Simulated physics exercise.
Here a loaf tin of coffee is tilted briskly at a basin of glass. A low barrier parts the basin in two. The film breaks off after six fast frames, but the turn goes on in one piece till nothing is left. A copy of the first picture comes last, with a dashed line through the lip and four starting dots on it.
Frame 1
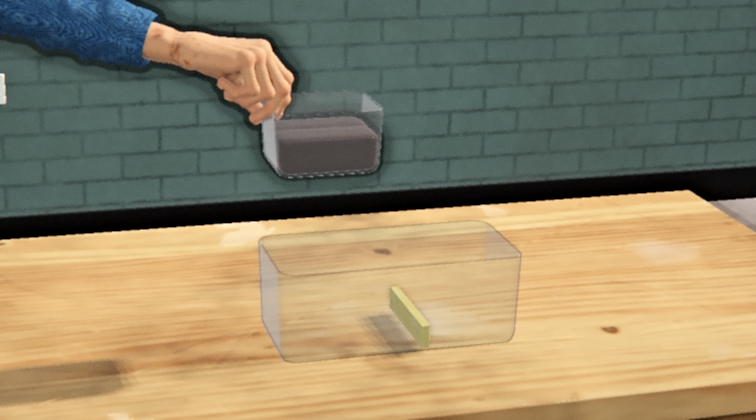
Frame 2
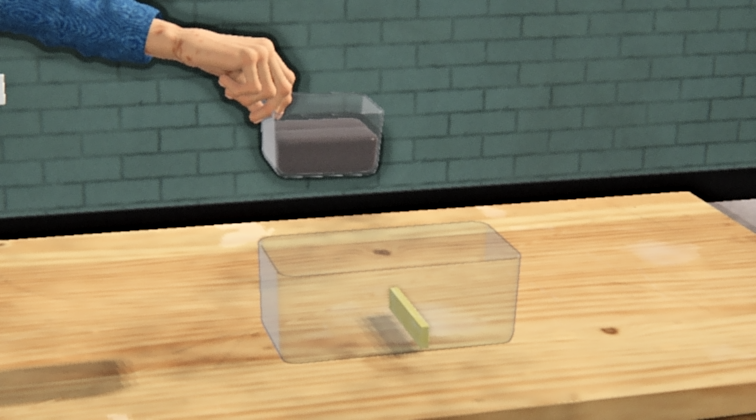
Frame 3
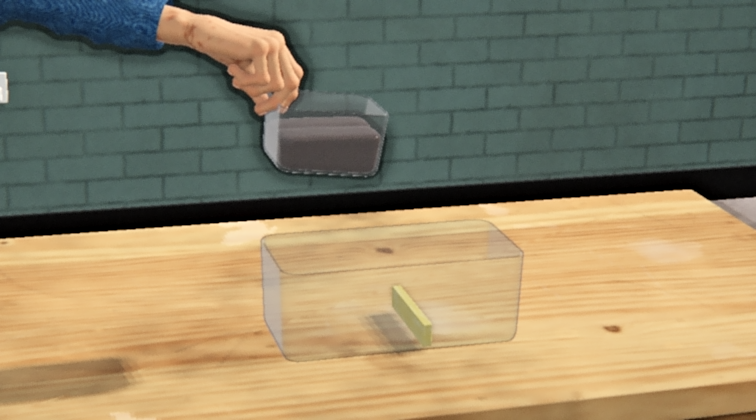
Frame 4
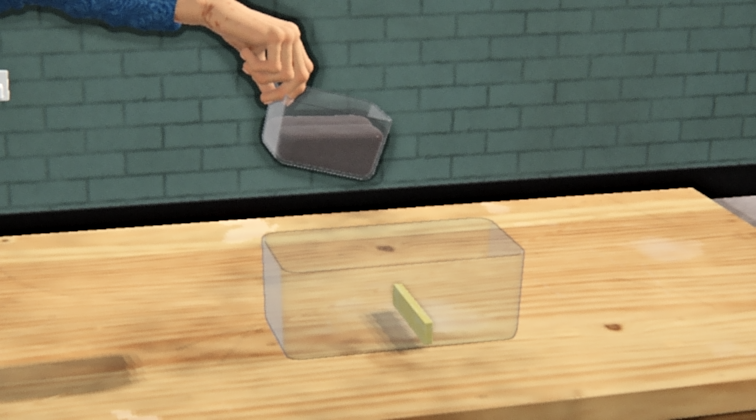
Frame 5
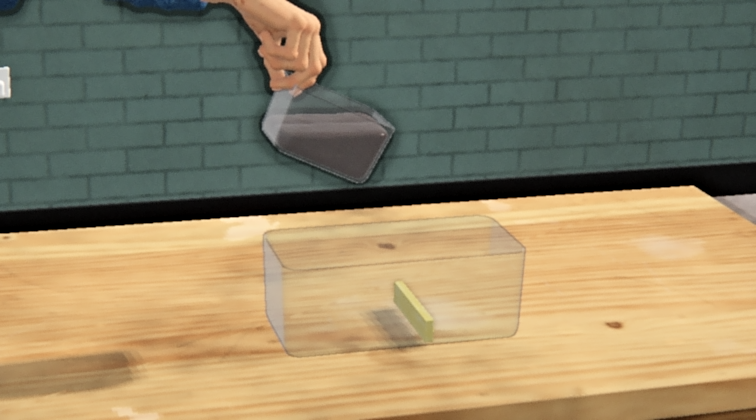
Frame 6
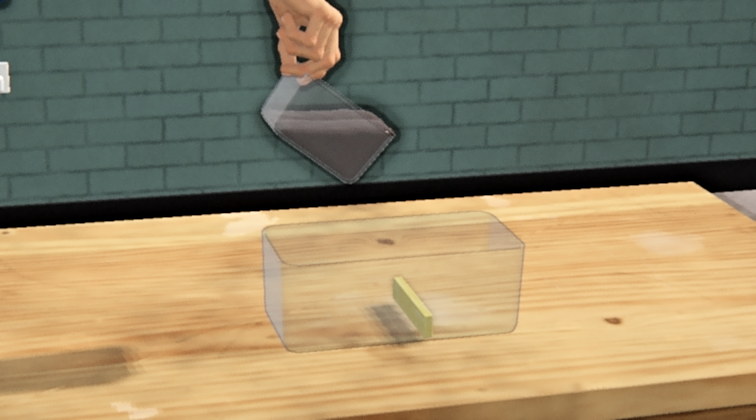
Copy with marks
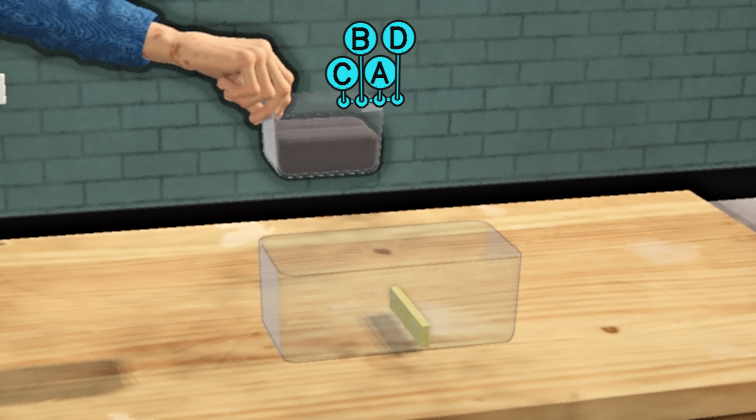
A hand tilts a clear container of dark coffee rightward above a divided glass basin.
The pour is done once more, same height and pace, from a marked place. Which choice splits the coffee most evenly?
The answer is spot B.
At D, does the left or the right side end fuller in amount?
The right side.
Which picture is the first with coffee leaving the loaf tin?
Picture 6.
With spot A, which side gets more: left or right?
More ends on the right.
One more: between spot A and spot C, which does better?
The answer is A.
In cyan, A at (379, 99); B at (361, 100); C at (343, 101); D at (397, 99).
For spot A, about 32 % ends left of the wall and 67 % right of it.
For spot B, about 50 % ends left of the wall and 48 % right of it.
For spot C, about 82 % ends left of the wall and 17 % right of it.
For spot D, about 15 % ends left of the wall and 84 % right of it.
